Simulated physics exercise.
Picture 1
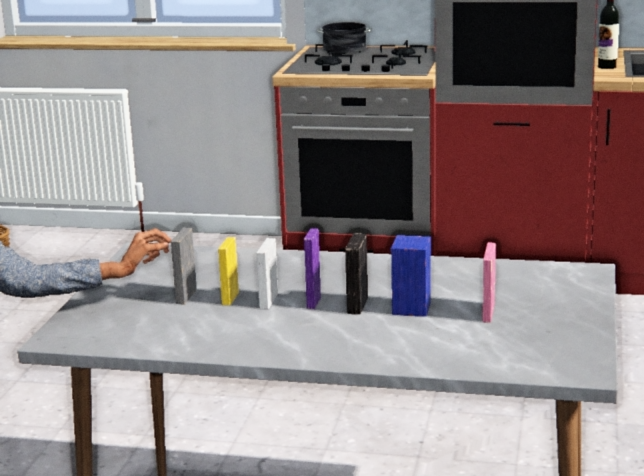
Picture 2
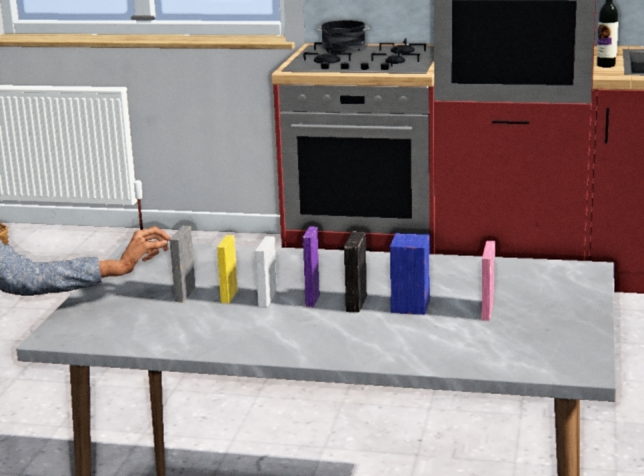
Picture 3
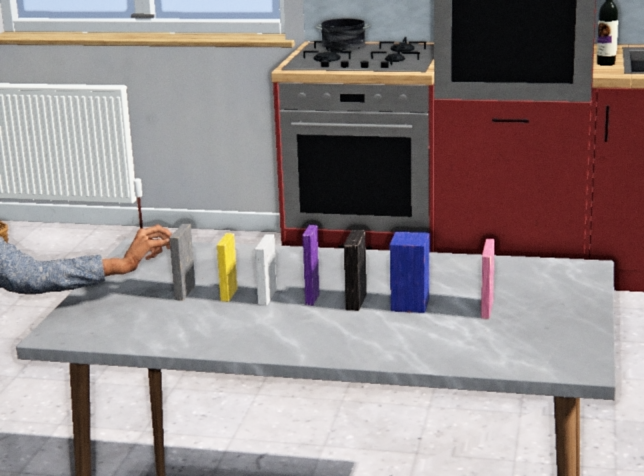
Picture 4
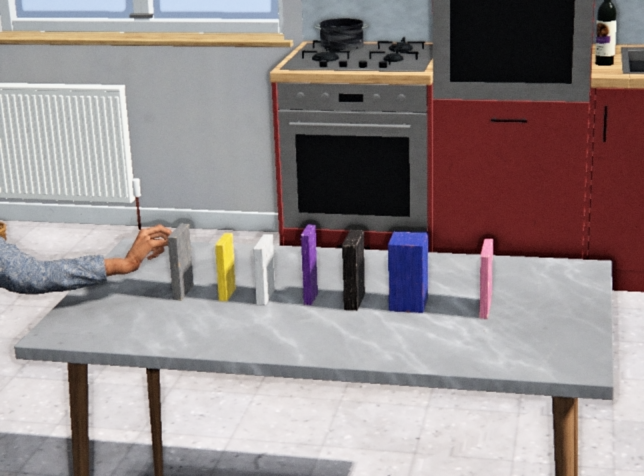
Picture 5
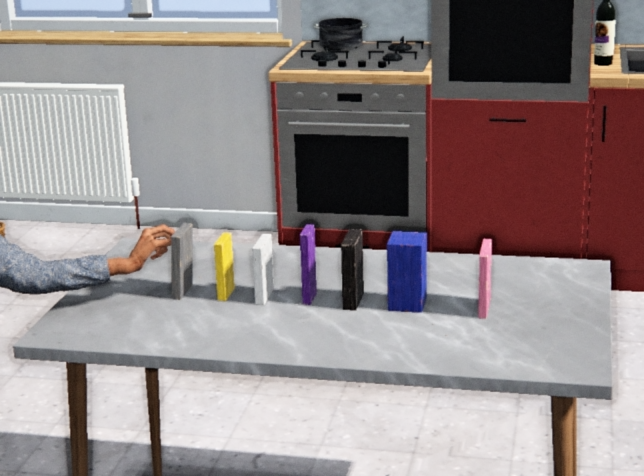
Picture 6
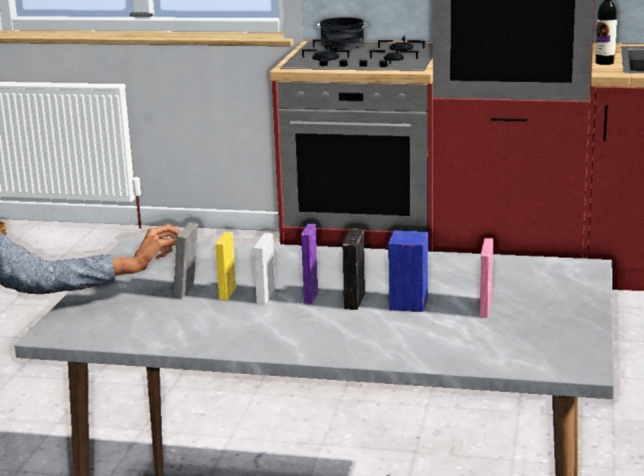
In a kitchen, a hand at left pushing the grey block into a slight rightward lean beside six upright blocks on a table.
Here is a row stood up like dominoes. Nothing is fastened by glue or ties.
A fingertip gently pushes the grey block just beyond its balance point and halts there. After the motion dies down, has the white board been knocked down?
It will overbalance.
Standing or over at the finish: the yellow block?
Result for the yellow block: Down.
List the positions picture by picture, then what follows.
The first frame shows white board (267, 274); yellow block (229, 271).
The second frame shows blue block (410, 274); purple board (311, 267).
The third frame shows yellow block (228, 268); black block (356, 270).
The fourth frame shows blue block (409, 272); purple board (309, 265).
The fifth frame shows grey block 4° over; yellow block (225, 267); black block (353, 270).
The sixth frame shows grey block 8° over; white board (265, 269); blue block (409, 271).
Then, 0.40 s after the last picture, grey block 59° over; white board tipped 3° from how it was near (266, 268); yellow block tipped 34° from how it was.
Then, 0.60 s after the last picture, grey block 76° over; white board tipped 60° from how it was near (294, 280); yellow block tipped 70° from how it was; purple board tipped 27° from how it was.
Then, 0.80 s after the last picture, grey block 78° over; white board tipped 71° from how it was near (297, 285); yellow block tipped 75° from how it was; purple board tipped 50° from how it was.
At rest, tipped over on the table, yellow block, white board and purple board; left askew, black block; blue block in place. Seen from the same camera at the end, white board near (296, 285).
